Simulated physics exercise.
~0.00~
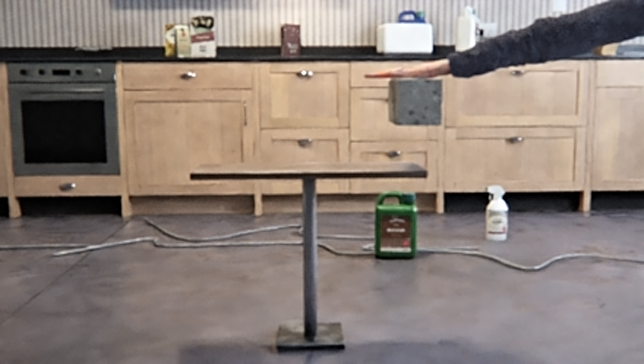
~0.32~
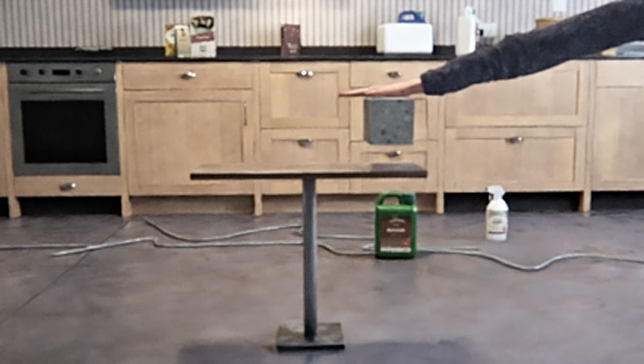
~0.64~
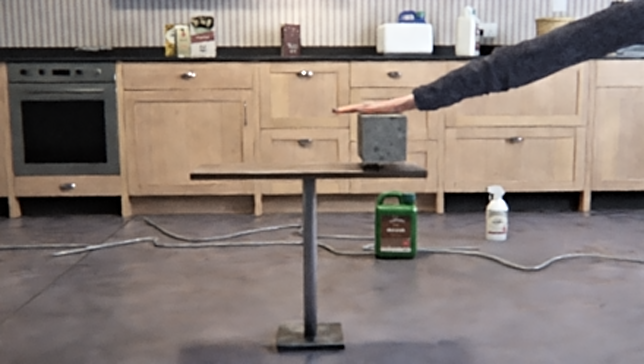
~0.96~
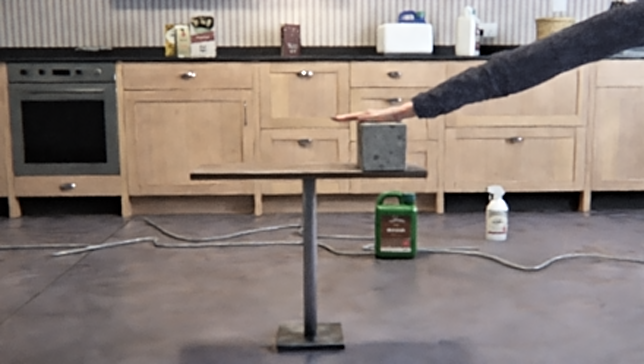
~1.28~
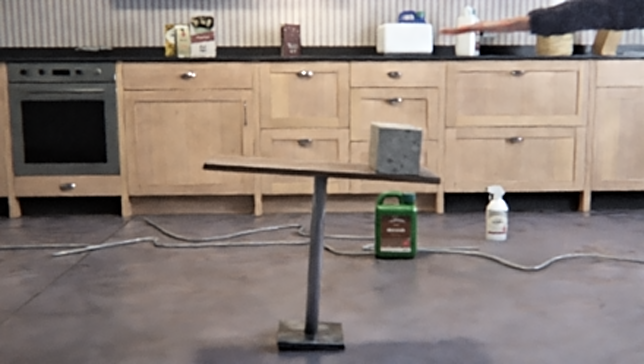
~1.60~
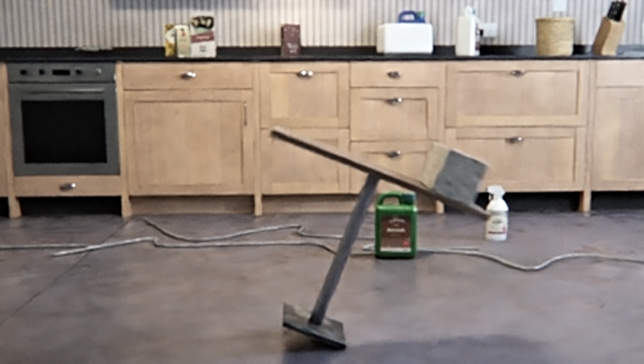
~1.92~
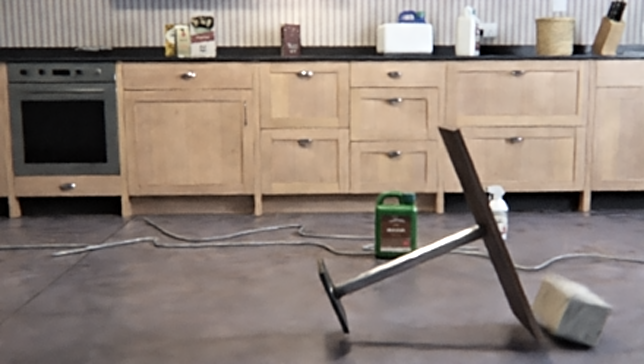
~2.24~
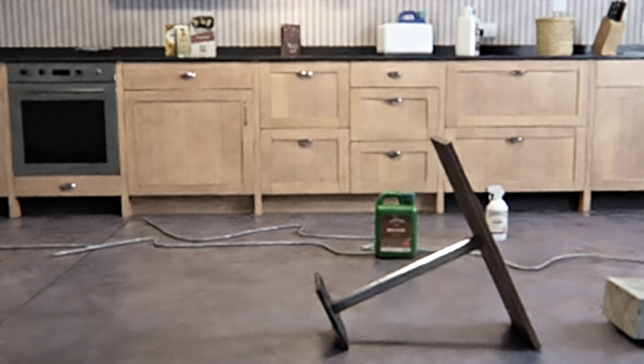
A grey slab-like block is carried in by an outstretched hand above a narrow-footed brown stand in a kitchen. The hand lowers the block onto the right side of the stand's flat top, then lets go and draws back to the right. The top begins to dip to the right under the block. The stand leans further, its foot lifting off the floor, and the block slides off the lowered end and tumbles to the ground. The stand ends toppled on its side, resting on the edges of its top and foot, with the block lying farther right.
